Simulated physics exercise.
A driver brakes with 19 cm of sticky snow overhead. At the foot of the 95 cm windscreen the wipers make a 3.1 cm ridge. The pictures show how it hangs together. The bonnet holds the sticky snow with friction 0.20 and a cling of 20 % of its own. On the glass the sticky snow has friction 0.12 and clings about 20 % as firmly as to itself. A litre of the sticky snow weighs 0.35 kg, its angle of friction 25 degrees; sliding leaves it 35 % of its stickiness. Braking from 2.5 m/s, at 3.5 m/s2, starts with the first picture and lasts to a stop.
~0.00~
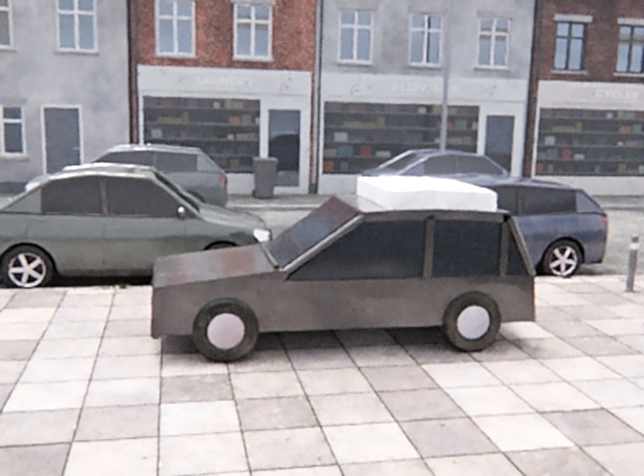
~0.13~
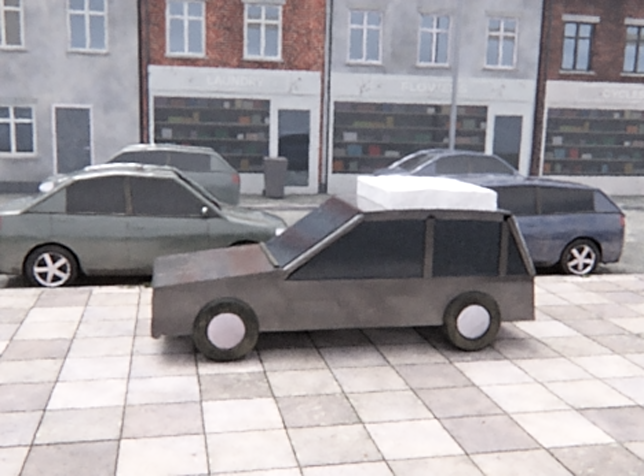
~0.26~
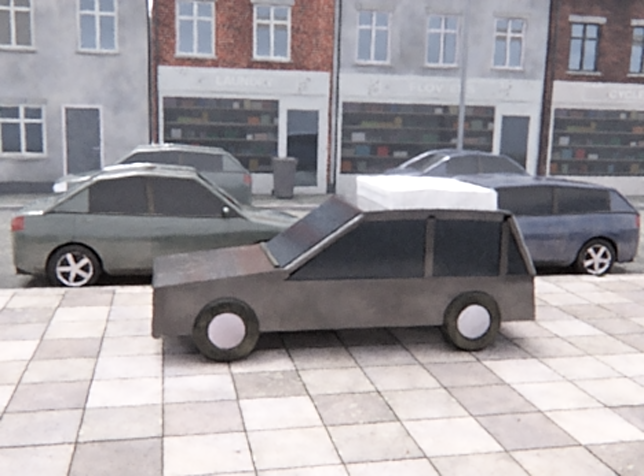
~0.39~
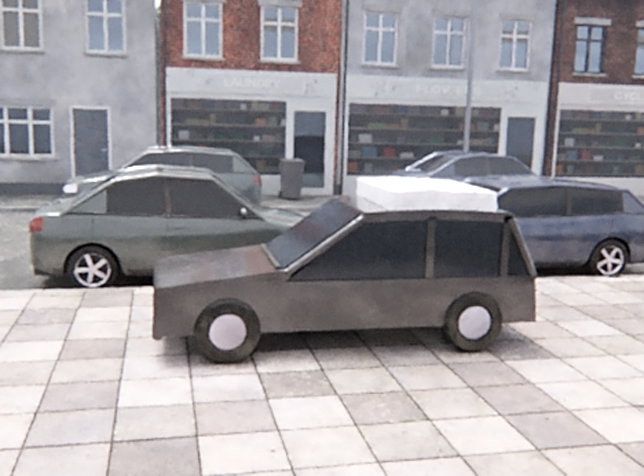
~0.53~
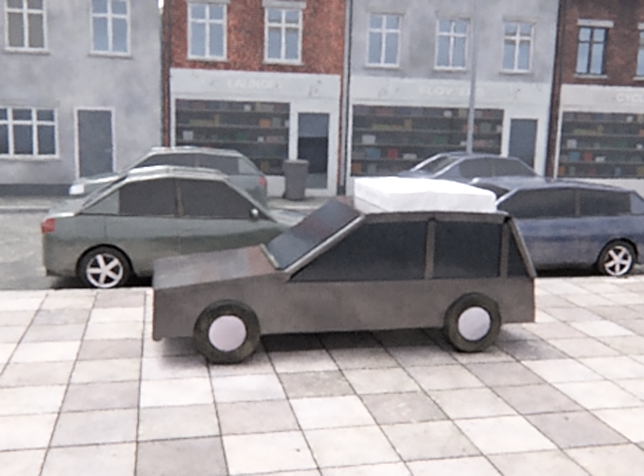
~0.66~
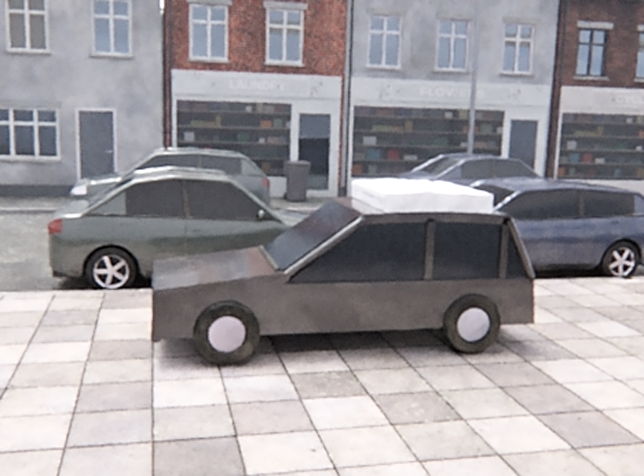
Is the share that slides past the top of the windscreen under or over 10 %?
The share that slides past the top of the windscreen is under 10 %.
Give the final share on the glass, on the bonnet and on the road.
About 0 % on the glass, 0 % on the bonnet, 0 % on the road.
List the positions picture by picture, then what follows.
Leading edge of the sticky snow at (390, 195), in the first frame.
Leading edge of the sticky snow at (390, 195), in the second frame.
Leading edge of the sticky snow at (390, 195), in the third frame.
Leading edge of the sticky snow at (390, 196), its middle shifted 10 mm, in the fourth frame.
Leading edge of the sticky snow at (389, 197), its middle shifted 2.3 cm, in the fifth frame.
Leading edge of the sticky snow at (386, 198), its middle shifted 4.4 cm, in the sixth frame.
After 1.00 s, all of the snow is on the roof, none on the glass, none on the bonnet and none has gone off the nose.
After 1.40 s, all of the snow is on the roof, none on the glass, none on the bonnet and none has gone off the nose.
After 1.81 s, all of the snow is on the roof, none on the glass, none on the bonnet and none has gone off the nose.
After 2.21 s, all of the snow is on the roof, none on the glass, none on the bonnet and none has gone off the nose.
After 2.70 s, at the end, all of the snow is on the roof, none on the glass, none on the bonnet and none has gone off the nose.
